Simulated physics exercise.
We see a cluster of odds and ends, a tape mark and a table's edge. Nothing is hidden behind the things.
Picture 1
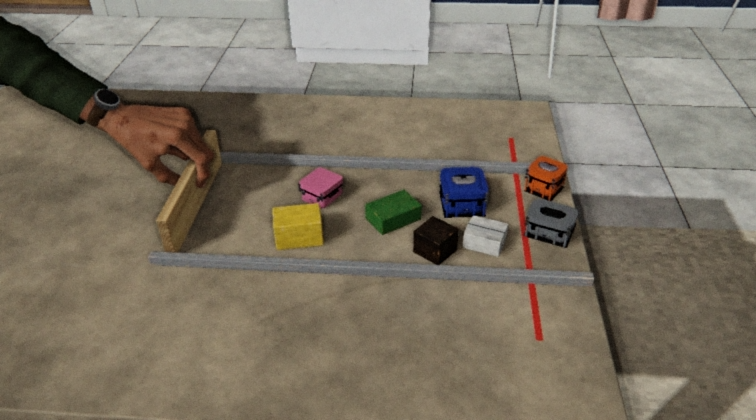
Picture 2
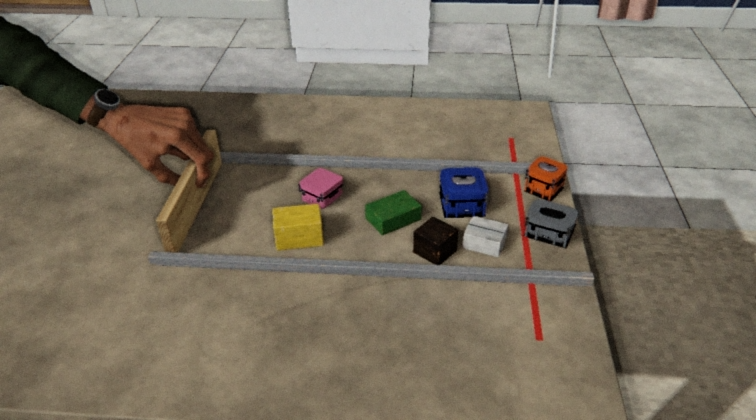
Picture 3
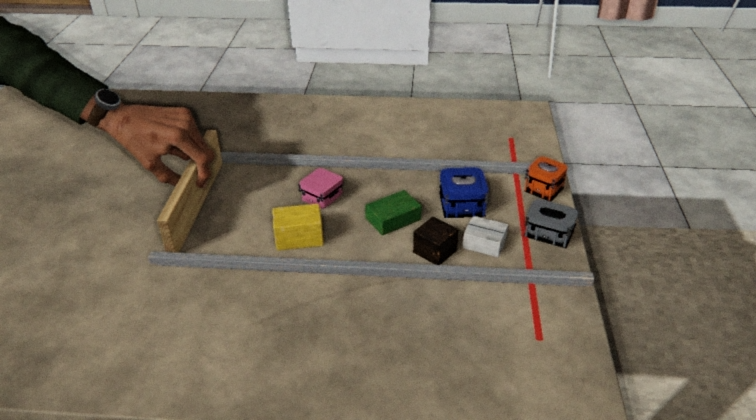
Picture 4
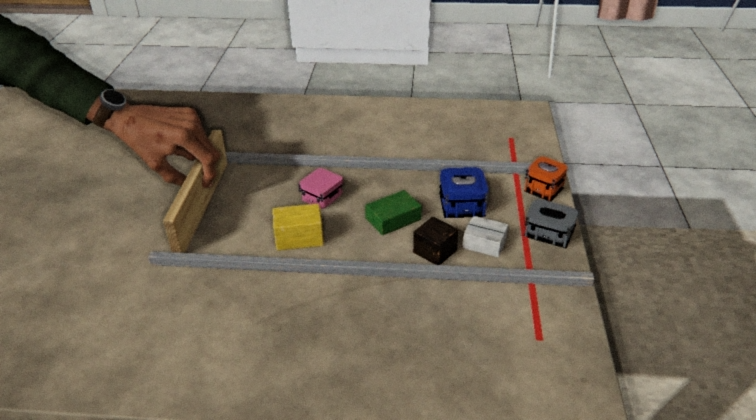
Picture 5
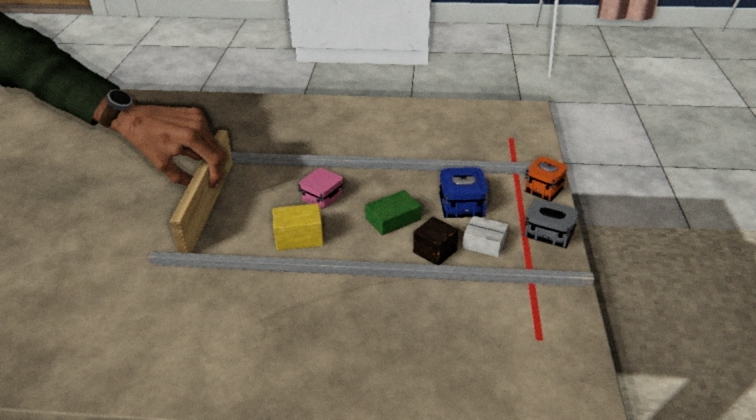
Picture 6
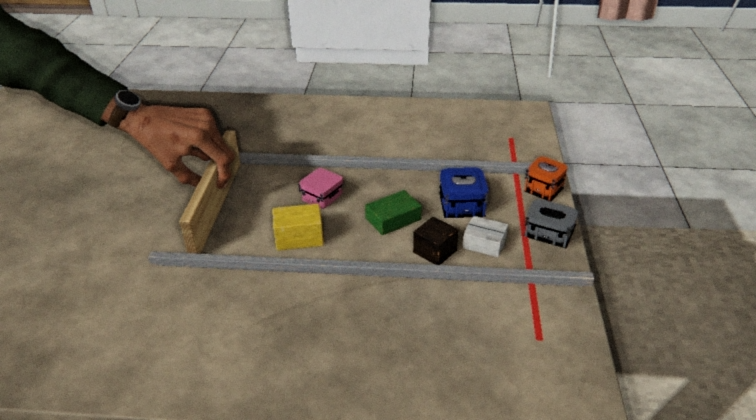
A hand held a wooden board upright at the left of a table, then slid it slightly right toward a scattering of colourful boxes and cases, which stayed still around the red tape line.
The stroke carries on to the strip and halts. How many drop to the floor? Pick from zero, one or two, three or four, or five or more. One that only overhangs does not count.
Here the number that fall off is five or more.
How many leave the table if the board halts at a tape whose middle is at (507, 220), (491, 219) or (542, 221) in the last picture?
Try by try, 2, 2 and 5.
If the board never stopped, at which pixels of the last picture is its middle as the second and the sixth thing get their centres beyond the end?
Near (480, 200) and (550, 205).
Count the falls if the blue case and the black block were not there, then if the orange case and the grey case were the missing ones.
It would be 2 and 3.
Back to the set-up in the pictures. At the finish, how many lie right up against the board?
That makes 3.
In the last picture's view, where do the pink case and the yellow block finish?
The pink case stops around (536, 192); the yellow block around (553, 243).
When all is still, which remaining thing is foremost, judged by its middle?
It is the green block.
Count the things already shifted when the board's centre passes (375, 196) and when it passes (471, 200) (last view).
First 4, then 8.
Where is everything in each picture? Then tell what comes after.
Orange case (546, 178); grey case (551, 223); white box (485, 236); board (193, 189); tape (523, 220), in the first frame.
Grey case (551, 223); board (193, 189), in the second frame.
White box (485, 236); pink case (322, 189), in the third frame.
Orange case (546, 178); blue case (463, 192), in the fourth frame.
Grey case (551, 223); black block (435, 241), in the fifth frame.
Orange case (546, 178); grey case (551, 223); white box (485, 236); board (213, 190); tape (523, 220), in the sixth frame.
Early on, none off yet; orange case at rest near (546, 178); grey case at rest near (551, 223); white box at rest near (485, 236).
Finally, the number that fall off is five or more; lost, black block, blue case, white box, grey case and orange case.
